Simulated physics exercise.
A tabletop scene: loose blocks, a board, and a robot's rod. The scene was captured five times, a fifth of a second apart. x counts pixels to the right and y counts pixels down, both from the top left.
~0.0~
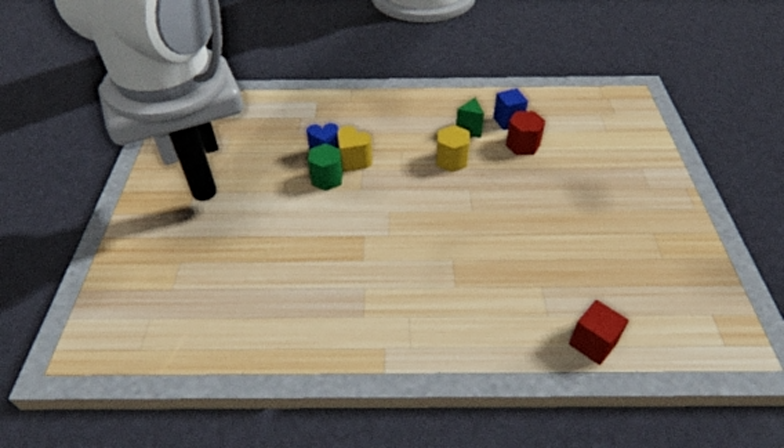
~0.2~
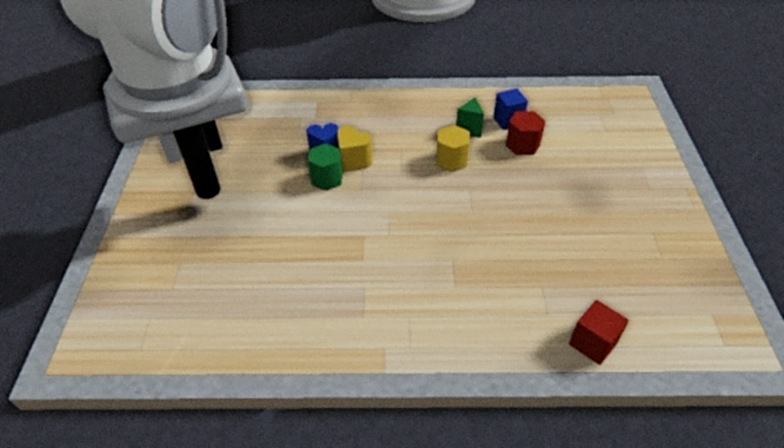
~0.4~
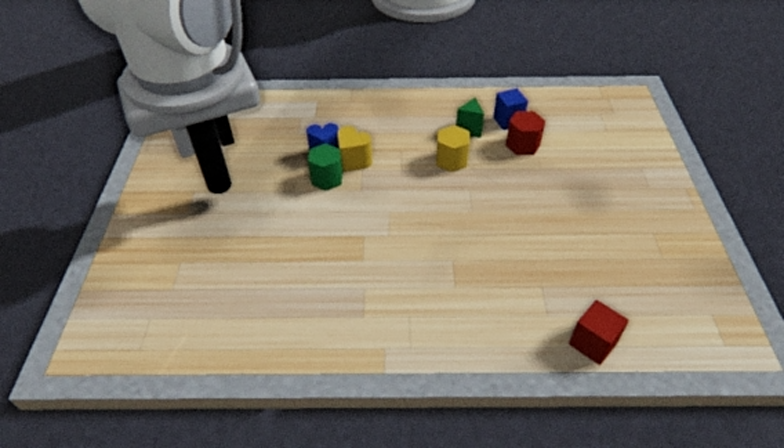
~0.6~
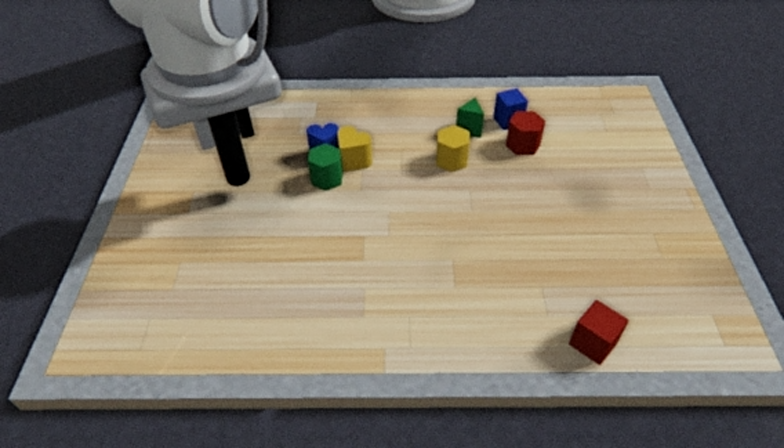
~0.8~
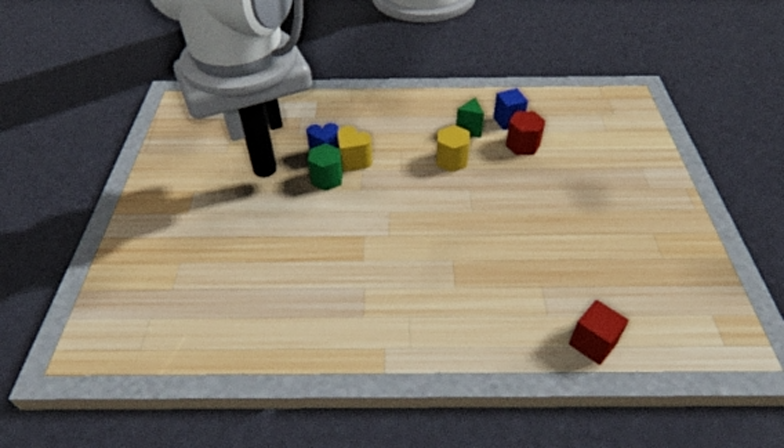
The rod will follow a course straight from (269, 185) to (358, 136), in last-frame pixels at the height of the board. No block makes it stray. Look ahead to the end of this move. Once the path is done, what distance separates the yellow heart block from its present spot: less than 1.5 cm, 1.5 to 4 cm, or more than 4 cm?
Less than 1.5 cm.
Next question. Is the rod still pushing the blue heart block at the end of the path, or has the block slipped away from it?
It stays on the rod's front.
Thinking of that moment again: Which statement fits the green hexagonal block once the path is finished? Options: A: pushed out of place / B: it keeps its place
Answer: B.
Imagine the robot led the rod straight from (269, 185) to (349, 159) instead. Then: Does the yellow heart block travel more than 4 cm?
Answer: No.
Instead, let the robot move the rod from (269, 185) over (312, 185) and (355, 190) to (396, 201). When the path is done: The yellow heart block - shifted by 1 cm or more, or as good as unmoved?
It's moved.
The first path, step by step. One third of the way, rod at (298, 153); nothing pushed yet.
Two thirds of the way, rod at (328, 137); blue heart block at (343, 116).
At the end, rod at (357, 122); blue heart block at (370, 100); green hexagonal block unmoved; yellow heart block unmoved.
